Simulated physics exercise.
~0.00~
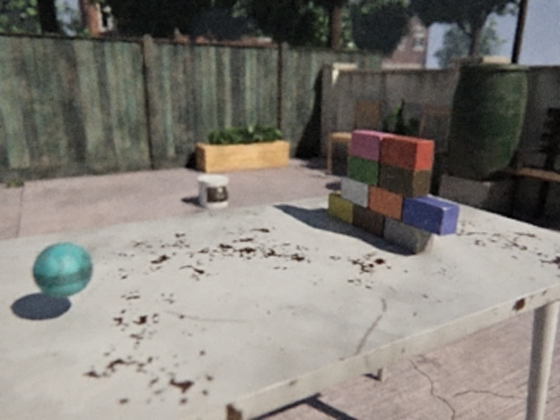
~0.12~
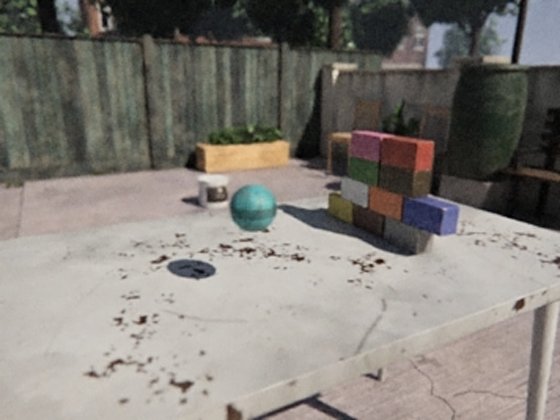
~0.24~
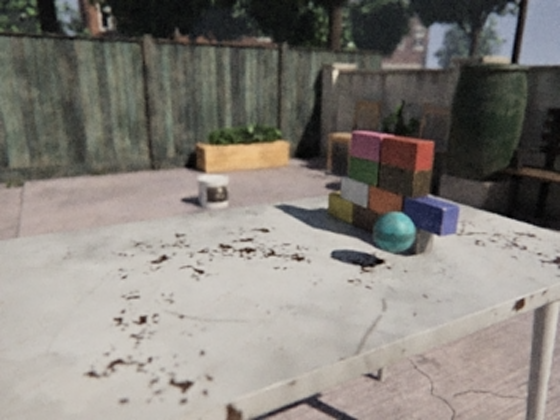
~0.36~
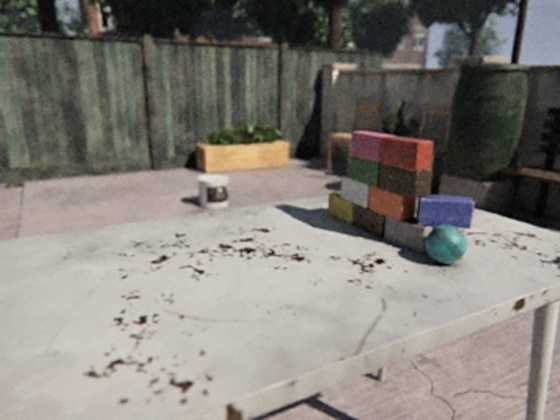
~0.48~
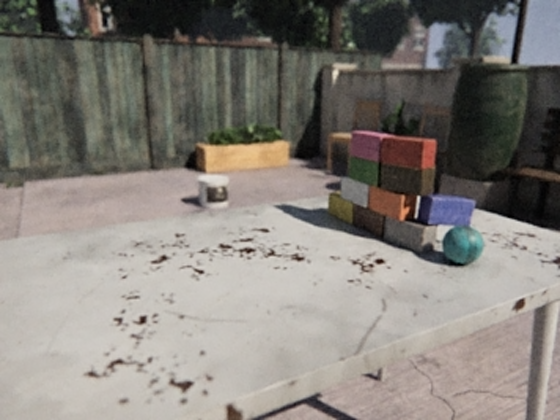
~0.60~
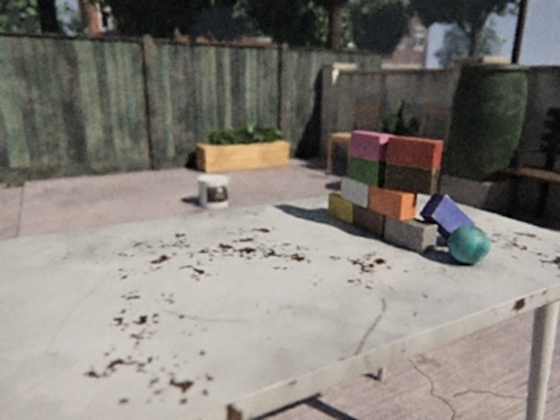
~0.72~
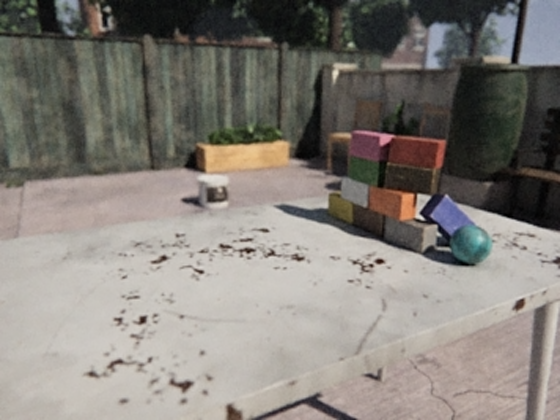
A turquoise ball moves right into stacked blocks, and only the blue block topples.
